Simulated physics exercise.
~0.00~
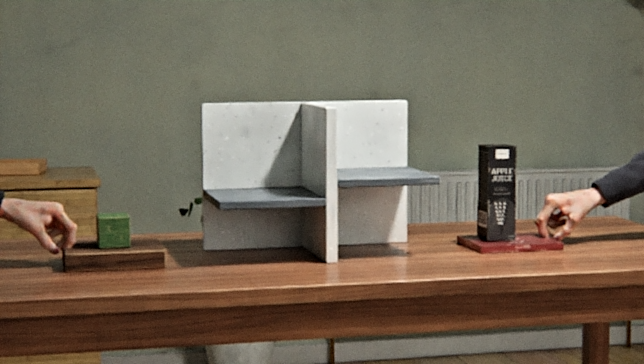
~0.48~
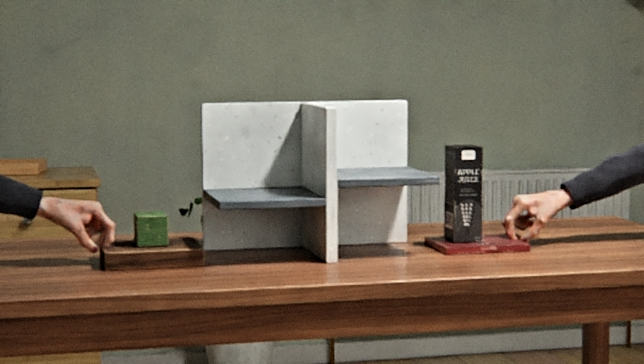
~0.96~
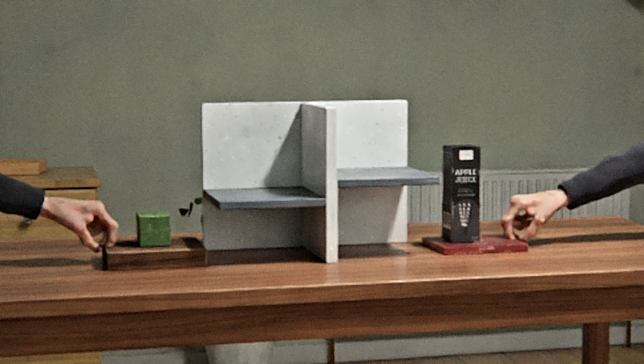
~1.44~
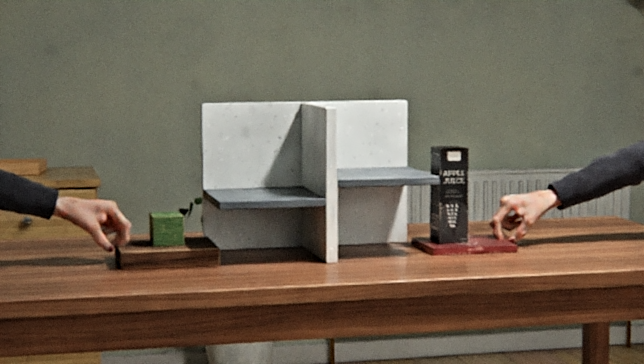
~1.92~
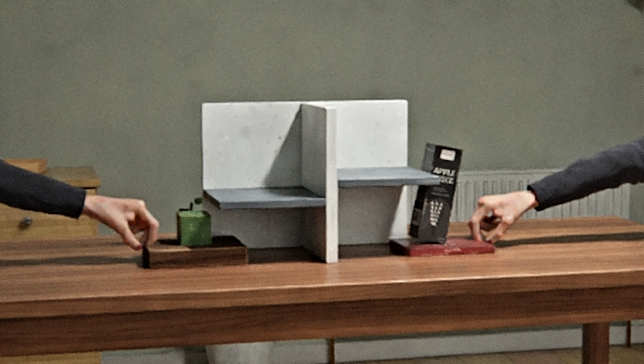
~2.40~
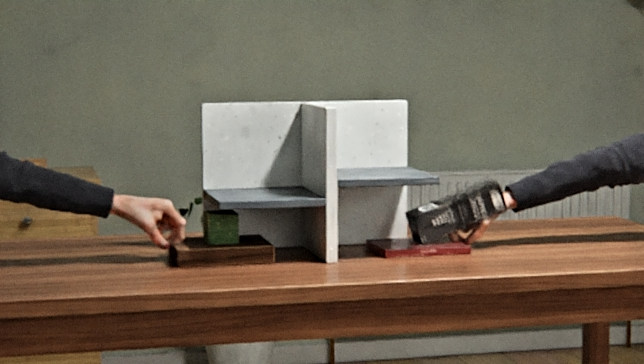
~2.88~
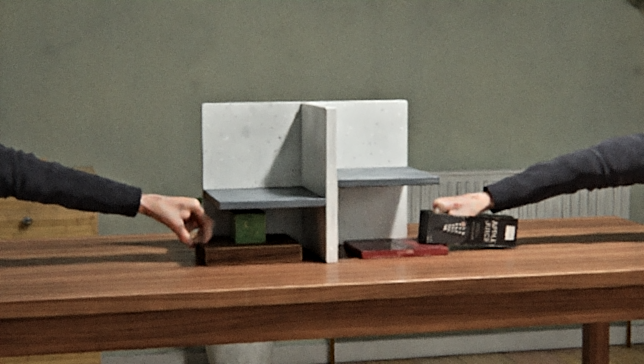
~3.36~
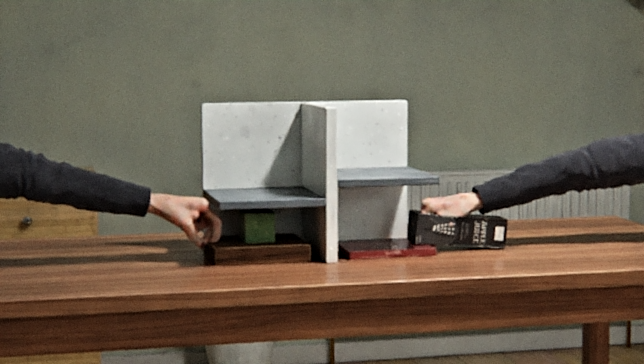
At a two-sided rack, hands slide trays inward; the green block clears, the black carton topples.
